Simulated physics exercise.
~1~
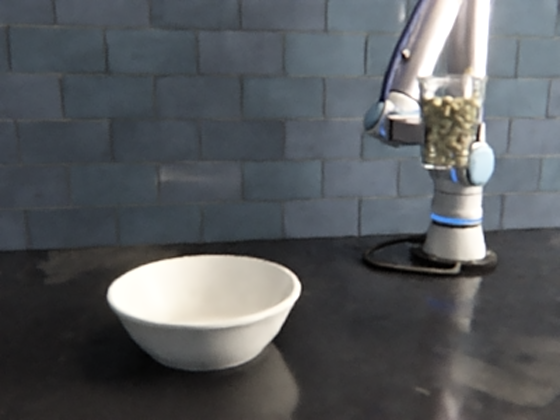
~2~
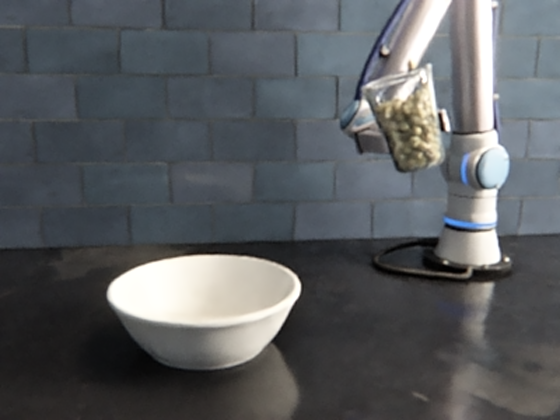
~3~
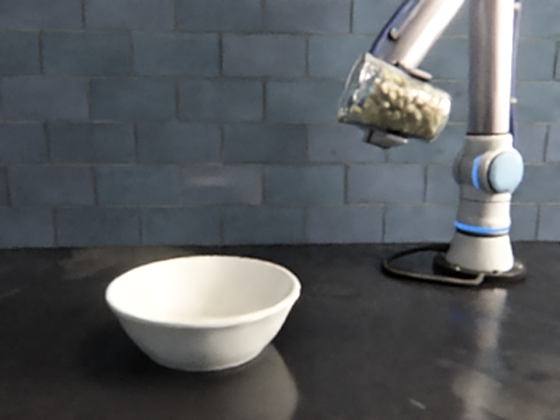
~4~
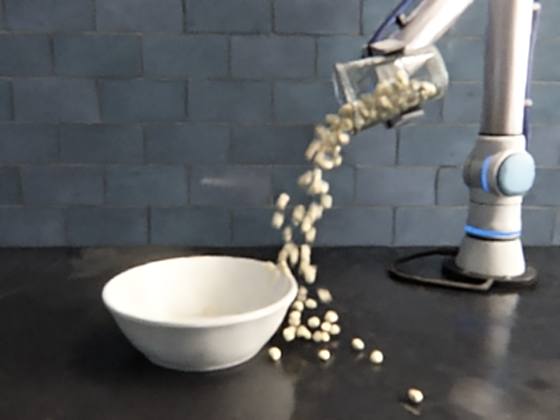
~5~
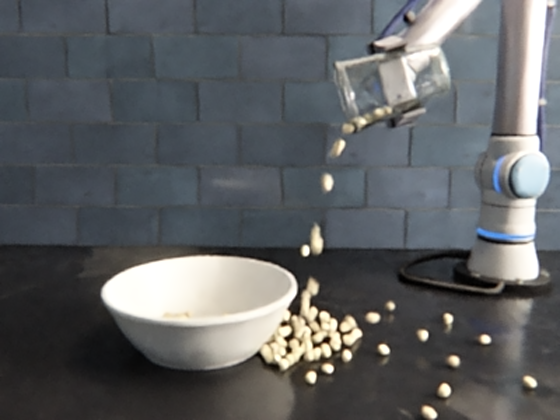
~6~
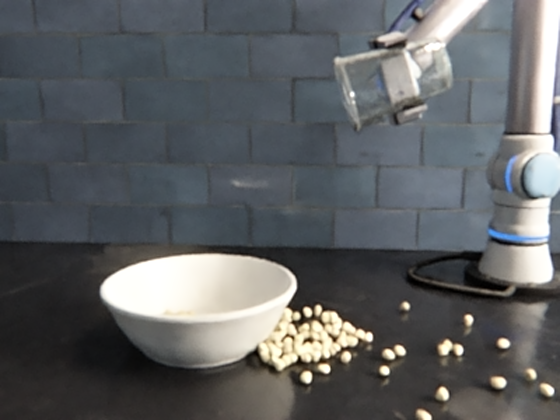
A robot arm swung a clear cup of pale dried beans leftward and tipped it toward a white bowl, but the beans poured down by the bowl's right edge, many scattering across the dark table, and the cup ended up empty.
